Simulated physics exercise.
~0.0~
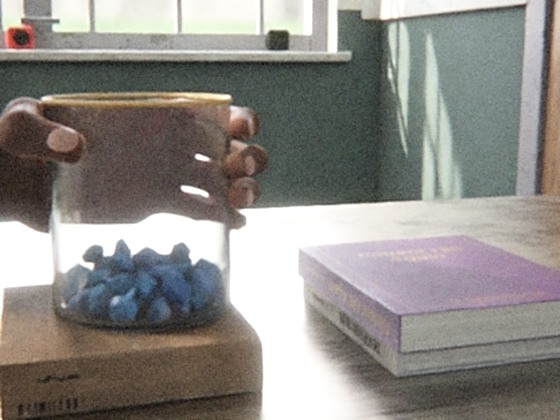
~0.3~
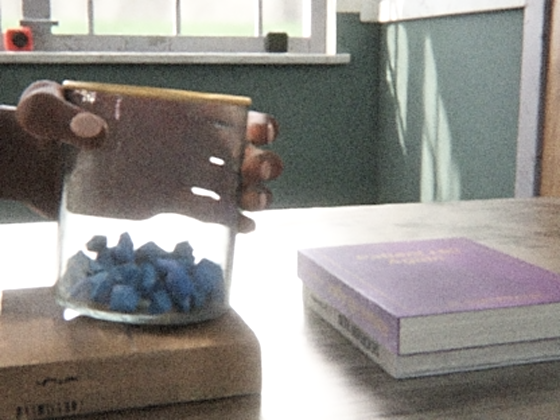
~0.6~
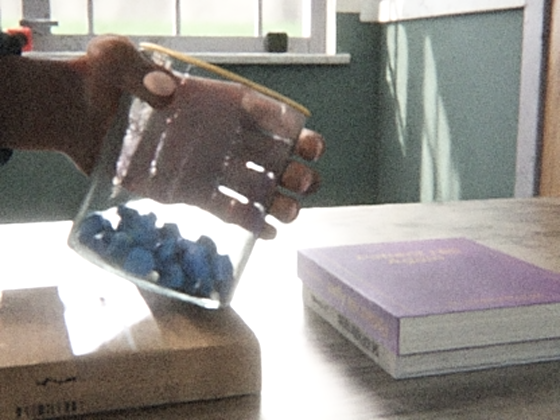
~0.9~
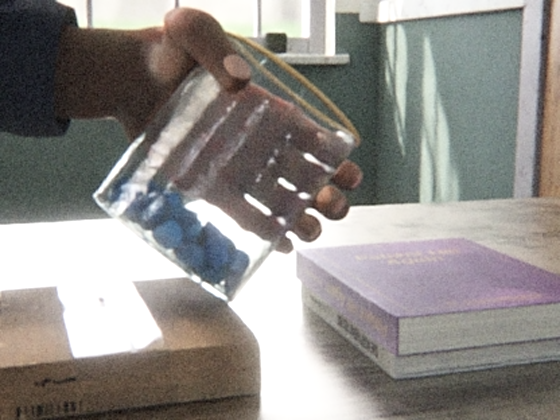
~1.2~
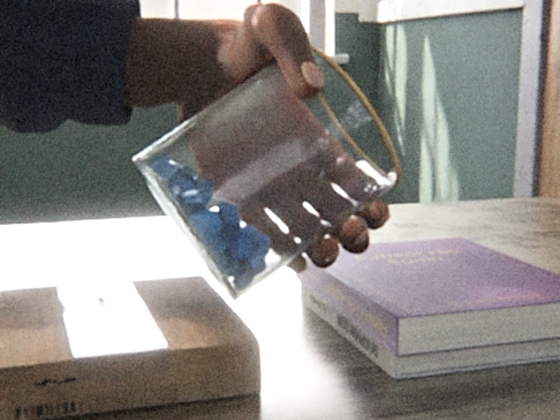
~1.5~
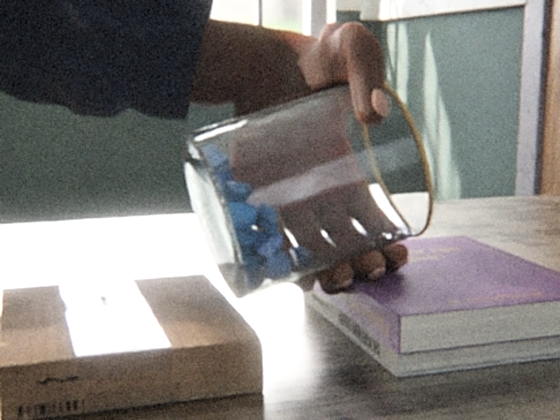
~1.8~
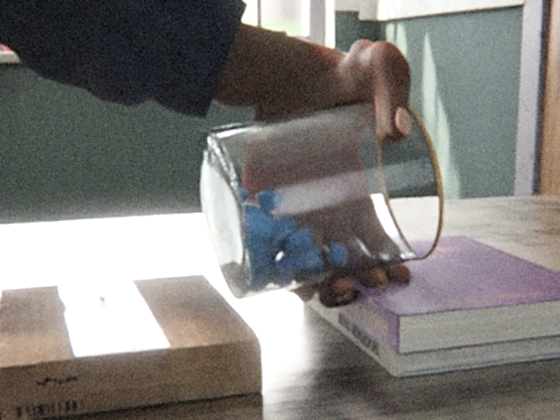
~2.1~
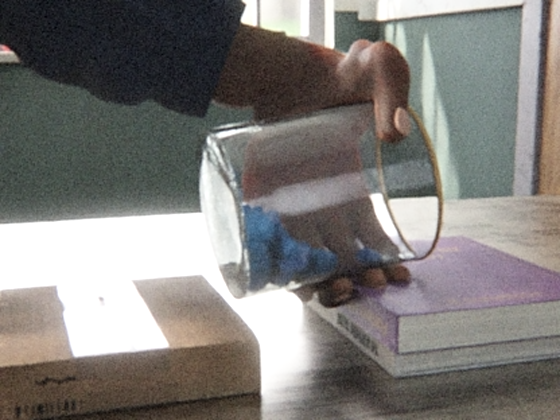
In this clip, a hand lifts a clear glass of blue stones off a cardboard box and tips it rightward until it lies nearly on its side, its rim end against a purple-covered book pile, with the stones still inside.
